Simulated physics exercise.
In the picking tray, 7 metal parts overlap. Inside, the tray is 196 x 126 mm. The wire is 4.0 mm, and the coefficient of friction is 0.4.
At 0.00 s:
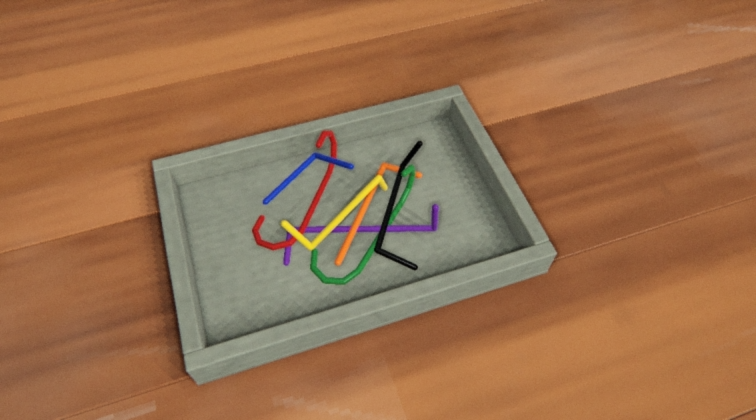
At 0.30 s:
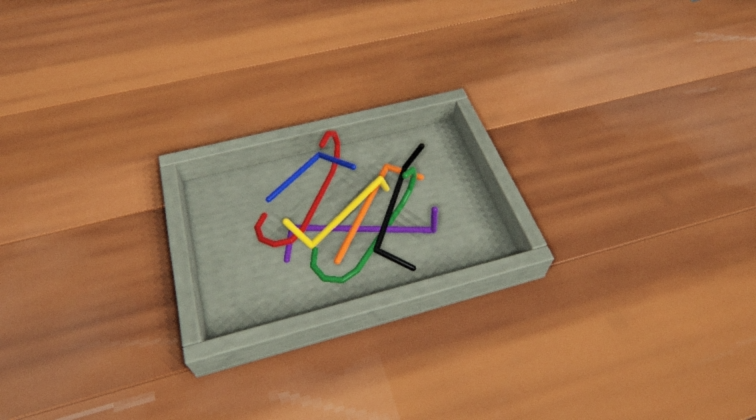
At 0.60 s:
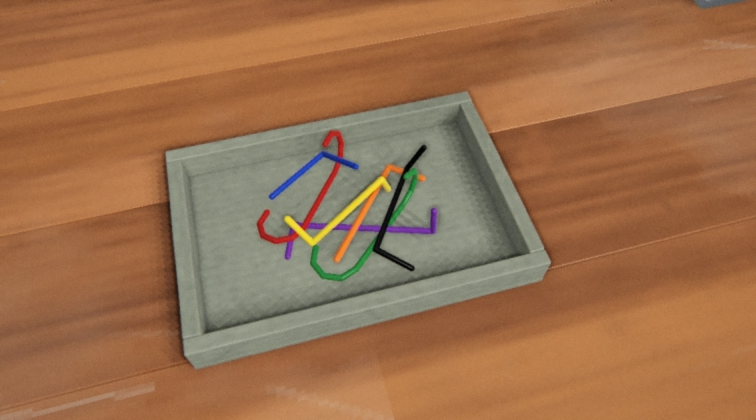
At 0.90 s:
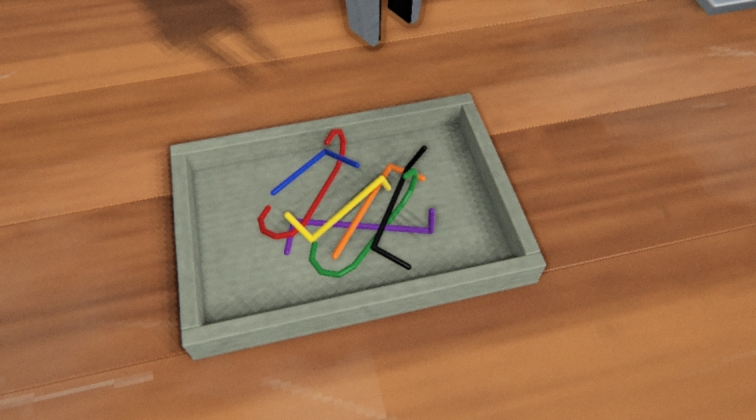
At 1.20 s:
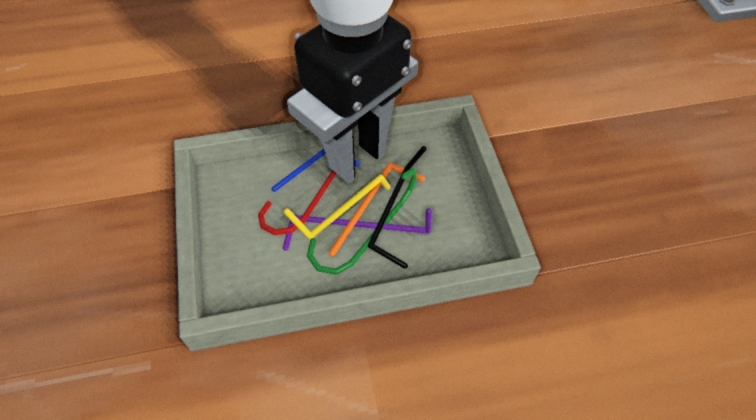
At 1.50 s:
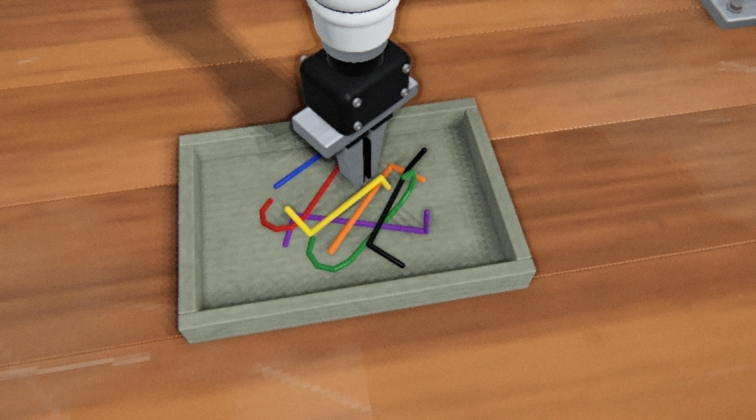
In a grey tray on a wooden surface, seven coloured bent metal parts lie overlapping, and they stay in place as the view shifts slightly. A robotic gripper then comes in from the top, lowers over the tray with its fingers open, and closes them on the blue key near the red hook.
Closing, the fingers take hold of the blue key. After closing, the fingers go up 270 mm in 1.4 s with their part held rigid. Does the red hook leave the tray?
Yes, it ends up in the air.
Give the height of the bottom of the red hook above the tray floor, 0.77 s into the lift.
Some 80 mm up.
By 1.92 s, lowest point more than 20 mm over the tray floor, blue key 58 mm.
By 2.27 s, lowest point more than 20 mm over the tray floor, blue key 158 mm, red hook 77 mm.
By 2.90 s, lowest point more than 20 mm over the tray floor, blue key 272 mm, red hook 192 mm.
Finally, hanging blue key 272 mm, red hook 191 mm; the other 5 are down.
